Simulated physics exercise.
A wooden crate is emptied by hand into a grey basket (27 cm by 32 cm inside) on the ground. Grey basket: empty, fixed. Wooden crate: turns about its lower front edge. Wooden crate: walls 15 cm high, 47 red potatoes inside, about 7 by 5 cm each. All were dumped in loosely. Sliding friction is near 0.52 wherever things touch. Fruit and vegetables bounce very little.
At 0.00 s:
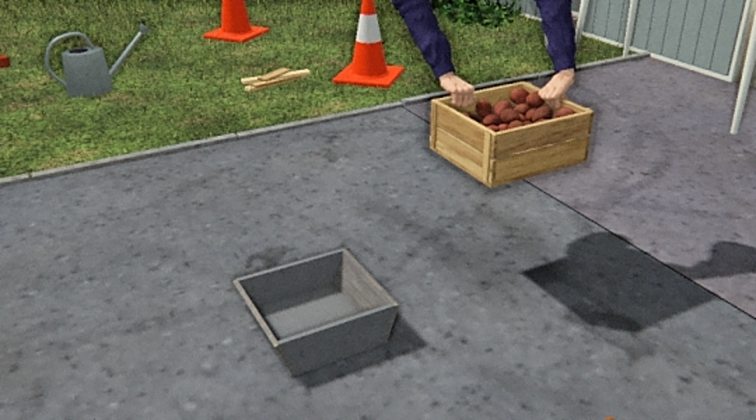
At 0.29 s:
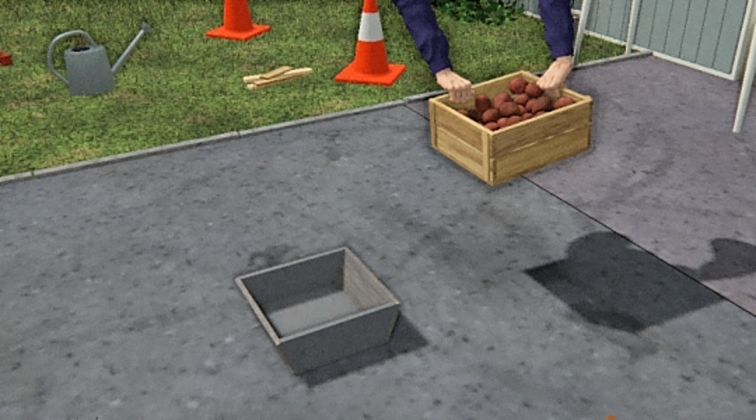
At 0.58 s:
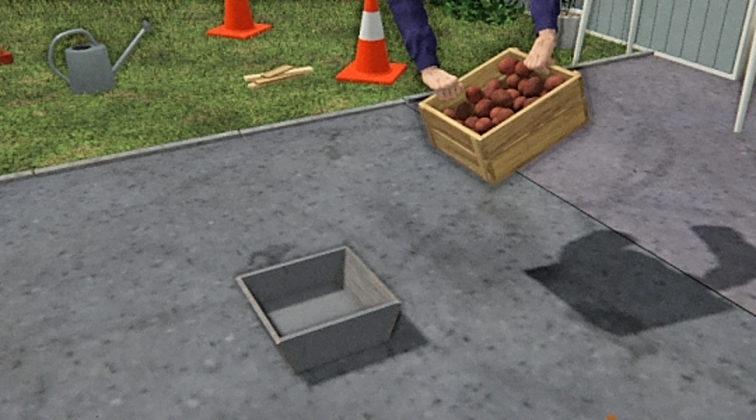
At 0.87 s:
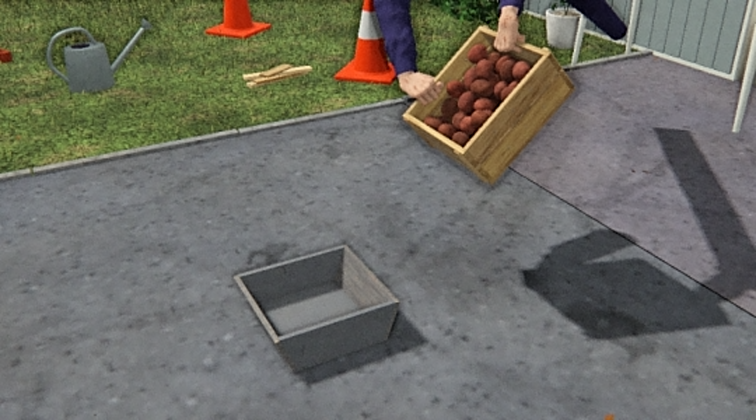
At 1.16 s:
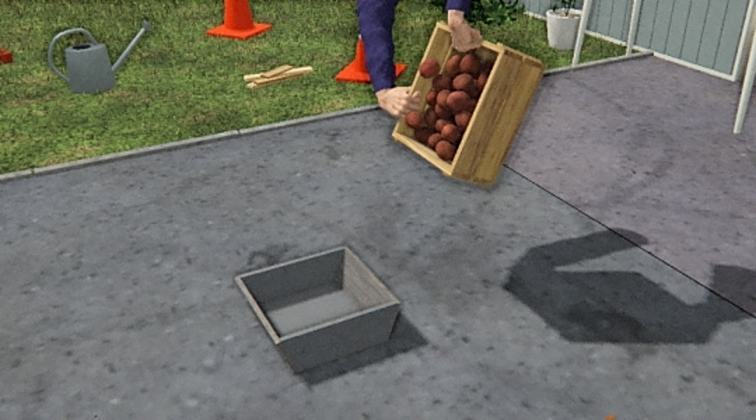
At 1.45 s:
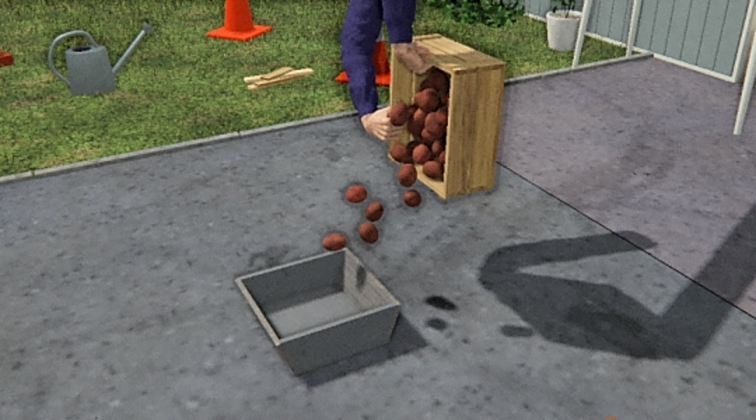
Two hands tilt a wooden crate onto its side, and several red potatoes tumble out.
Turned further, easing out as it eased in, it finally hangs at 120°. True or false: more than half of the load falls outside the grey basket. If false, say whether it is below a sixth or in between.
True.
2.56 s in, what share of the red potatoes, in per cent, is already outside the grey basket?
Share: About 65 %.
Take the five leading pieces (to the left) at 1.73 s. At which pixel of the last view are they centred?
The leading five average out near (308, 304).
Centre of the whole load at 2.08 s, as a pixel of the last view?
The middle of the load sits near (386, 294).
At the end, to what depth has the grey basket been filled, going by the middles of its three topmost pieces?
Roughly 3 centimetres.
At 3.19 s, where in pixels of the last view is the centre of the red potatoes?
I'd put the middle close to (394, 298) in the last view.
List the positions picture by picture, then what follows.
In the first frame (we follow the rim corner now nearest the camera), wooden crate at (497, 133); grey basket at (278, 343); tilt 0°; nothing out yet.
In the second frame, wooden crate at (495, 133); tilt 6°.
In the third frame, wooden crate at (483, 137); tilt 21°.
In the fourth frame, wooden crate at (465, 149); tilt 42°.
In the fifth frame, wooden crate at (451, 170); tilt 65°.
In the sixth frame, wooden crate at (444, 194); grey basket at (280, 341); tilt 88°; 6 out, the lowest potato at (335, 243).
After 1.73 s, tilt 106°; 24 still in the wooden crate, 5 in the grey basket, 2 outside the grey basket and 16 in the air.
After 2.08 s, tilt 119°; 7 still in the wooden crate, 15 in the grey basket, 16 outside the grey basket and 9 in the air.
After 2.56 s, tilt 120°; 16 in the grey basket and 31 outside the grey basket.
Outcome (at 3.19 s), 16 in the grey basket and 31 outside the grey basket. Asked share, 31 of 47, 66 per cent.
